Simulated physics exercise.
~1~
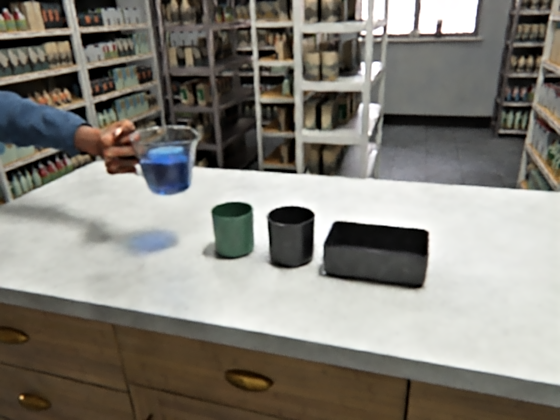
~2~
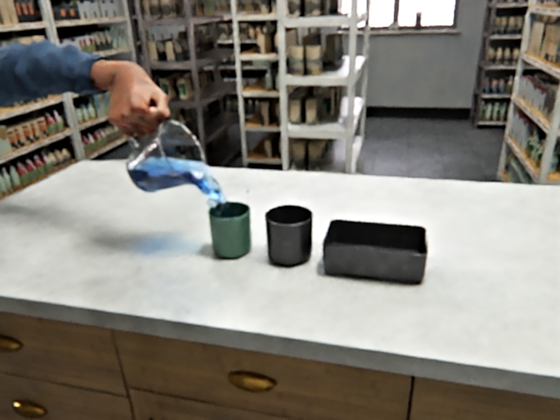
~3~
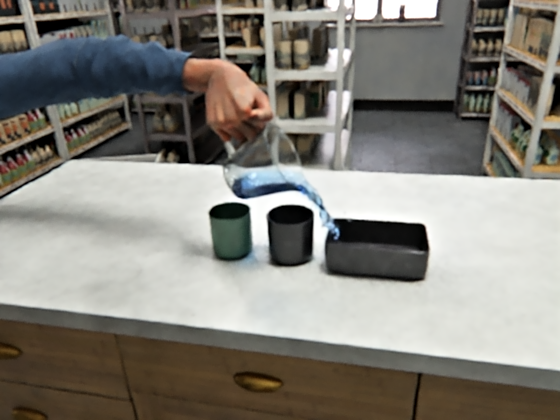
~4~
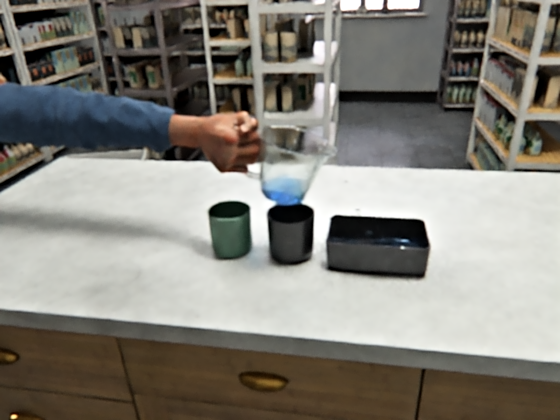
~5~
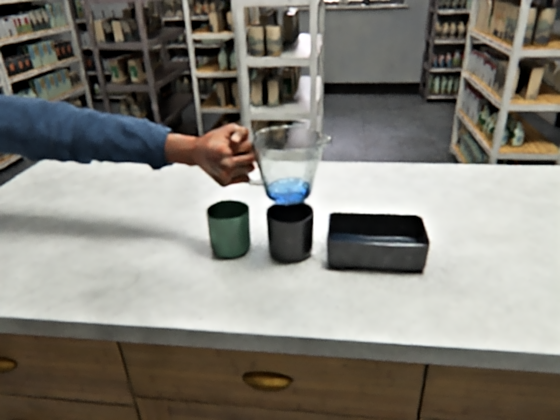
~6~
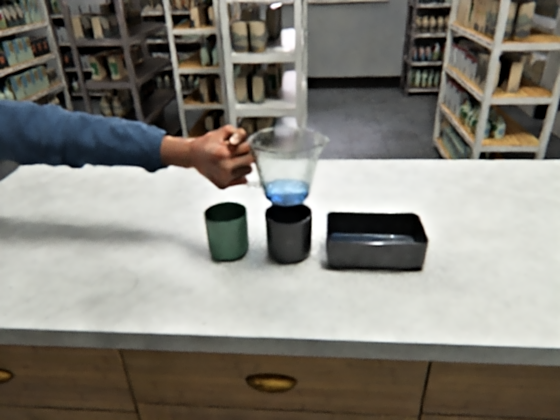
In a storeroom lined with shelves of bottles, a pale worktop holds a green mug, a black mug and a dark rectangular food box in a row. A hand in a blue sleeve holds a clear measuring jug of blue liquid at the left. The hand tips the jug to the right, and a stream pours toward the green mug. Still tilted, the jug moves right past the black mug, its stream reaching the food box. The jug is then brought level, and it ends held still above the black mug with some blue liquid left inside.
